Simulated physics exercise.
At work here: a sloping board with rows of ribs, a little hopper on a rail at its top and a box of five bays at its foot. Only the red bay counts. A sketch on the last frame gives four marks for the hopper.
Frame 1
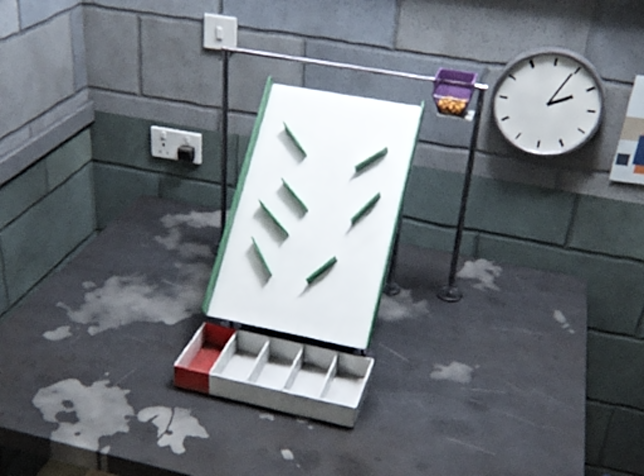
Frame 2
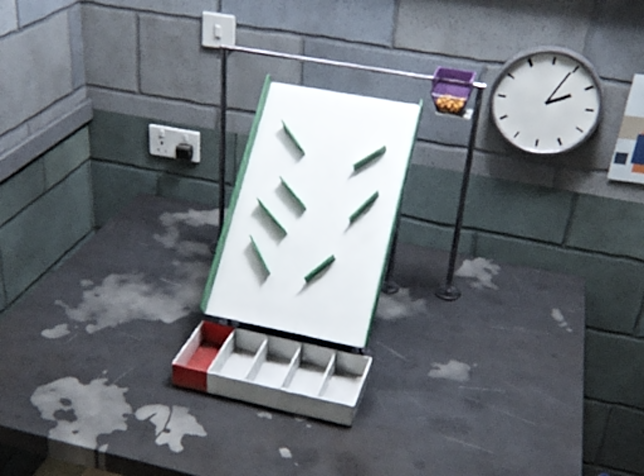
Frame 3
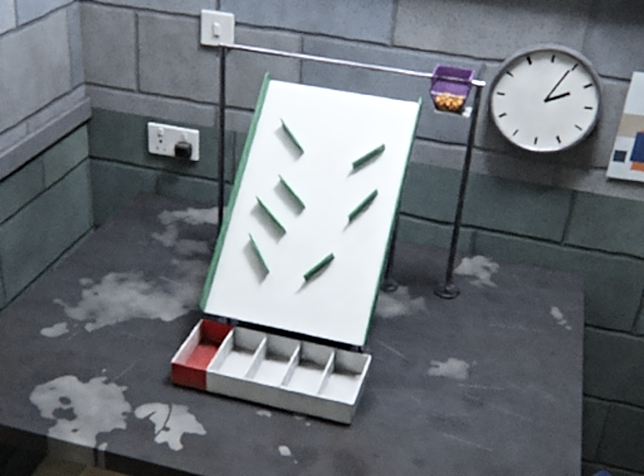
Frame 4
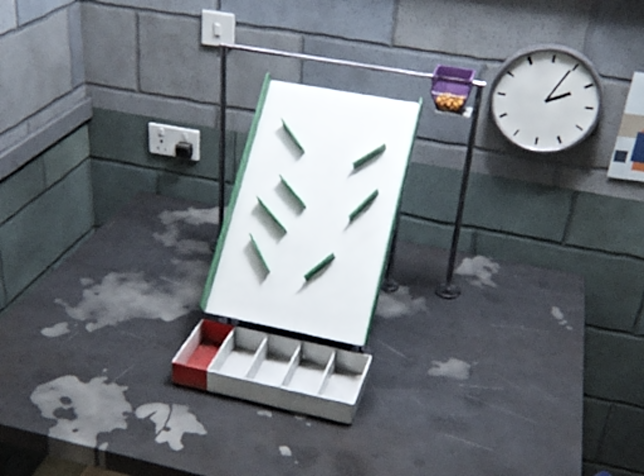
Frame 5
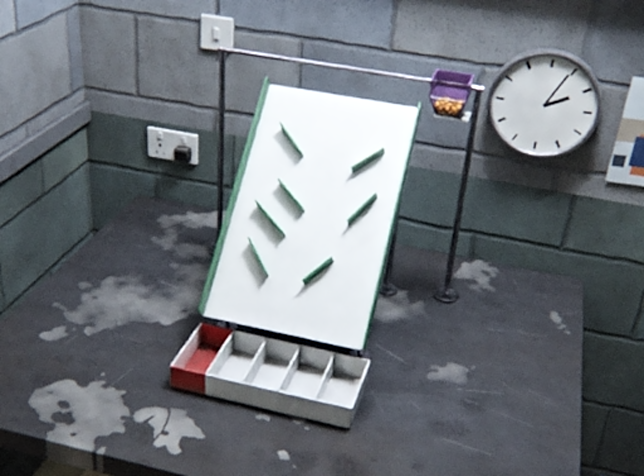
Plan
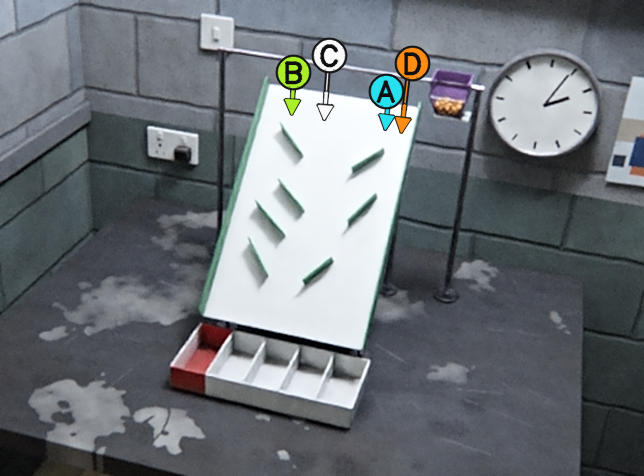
Nothing moved apart from a very slight shift of the whole view; a purple hopper of roasted chickpeas sat on a rail above a sloping white board with green ribs and a box with one red bay.
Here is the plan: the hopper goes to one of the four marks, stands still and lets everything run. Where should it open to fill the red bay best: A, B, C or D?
Mark B.
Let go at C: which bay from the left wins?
It is the second one.
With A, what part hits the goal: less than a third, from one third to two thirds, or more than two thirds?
Less than a third.
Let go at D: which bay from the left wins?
It is the fifth one.
On the marked copy, mark A meets the board at (385, 124); mark B meets the board at (291, 109); mark C meets the board at (324, 114); mark D meets the board at (401, 127).
With A, a stray few in the red bay, most in other bays, a small part outside the box.
With B, about a quarter in the red bay, about two thirds in other bays, a small part outside the box.
With C, a stray few in the red bay, nearly all in other bays.
With D, none in the red bay, nearly all in other bays, a small part outside the box.
